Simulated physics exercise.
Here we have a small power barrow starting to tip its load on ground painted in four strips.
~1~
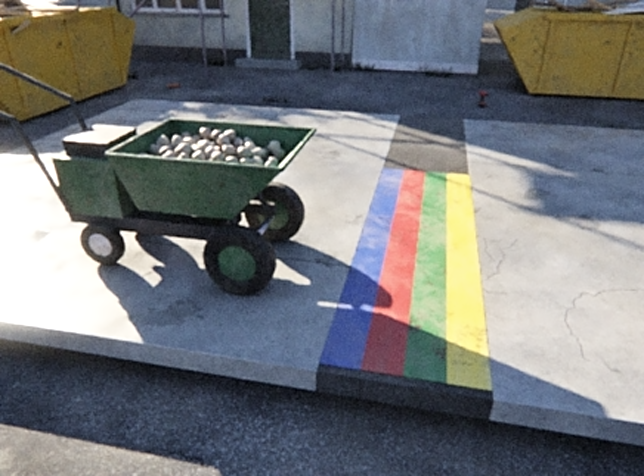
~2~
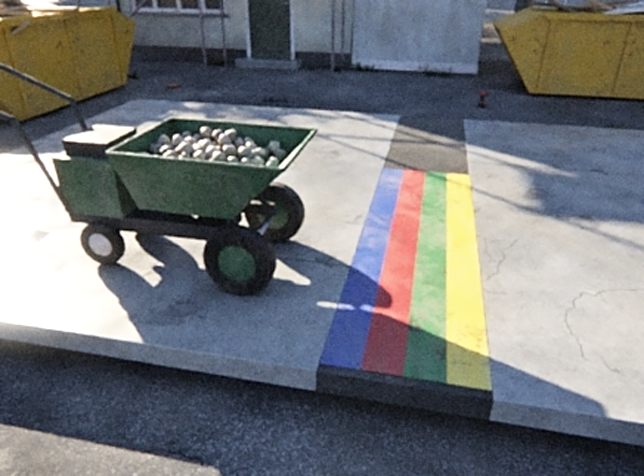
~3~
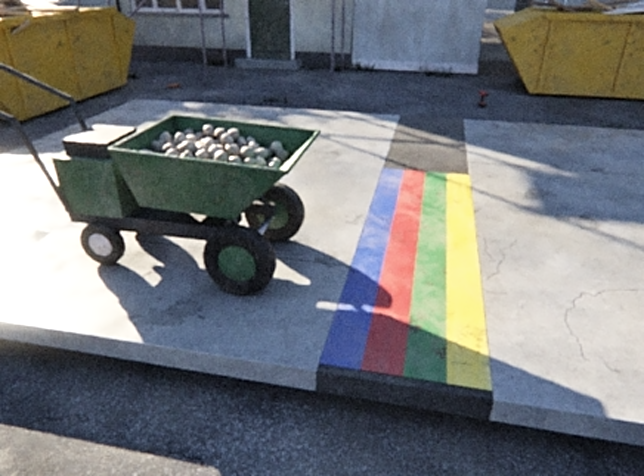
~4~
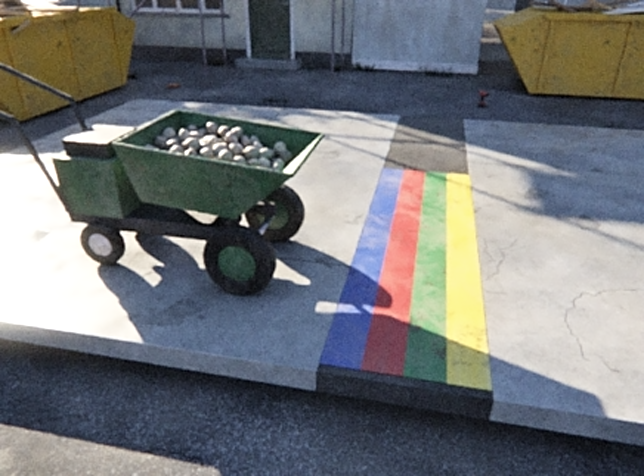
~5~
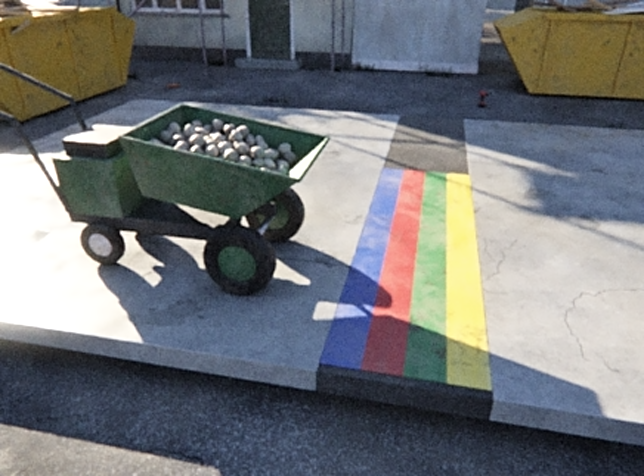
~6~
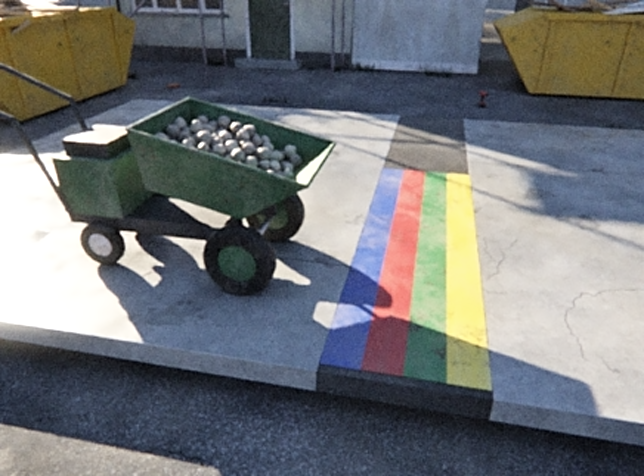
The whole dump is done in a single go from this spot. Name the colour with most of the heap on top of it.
Red.
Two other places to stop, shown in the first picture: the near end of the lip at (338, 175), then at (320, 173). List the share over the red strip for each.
The first stop gives 10 per cent; the second gives 20 per cent.
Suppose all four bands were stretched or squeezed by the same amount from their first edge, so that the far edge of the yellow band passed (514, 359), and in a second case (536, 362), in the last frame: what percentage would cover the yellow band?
10 % and 0 %.
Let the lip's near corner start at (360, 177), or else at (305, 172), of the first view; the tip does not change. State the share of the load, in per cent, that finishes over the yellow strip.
In order, 30 % followed by 20 %.
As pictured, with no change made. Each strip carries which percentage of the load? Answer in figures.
Blue strip near 15; red strip near 30; green strip near 15; yellow strip near 10.
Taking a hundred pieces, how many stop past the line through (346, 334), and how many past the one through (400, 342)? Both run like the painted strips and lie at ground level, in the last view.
About 70 % and 40 %.
Soon, skip tipped well over; all in the skip.
A while on, skip tipped steeply; most in the skip; a small part over the blue strip; a small part over the red strip.
Towards the end, skip tipped right over; about a quarter in the skip; a small part over the blue strip; about a third over the red strip; about a quarter over the green strip; a small part over the yellow strip; a small part off the paint.
Finally, skip tipped right over; about a quarter in the skip; a small part over the blue strip; about a third over the red strip; about a quarter over the green strip; a small part over the yellow strip; a small part off the paint.
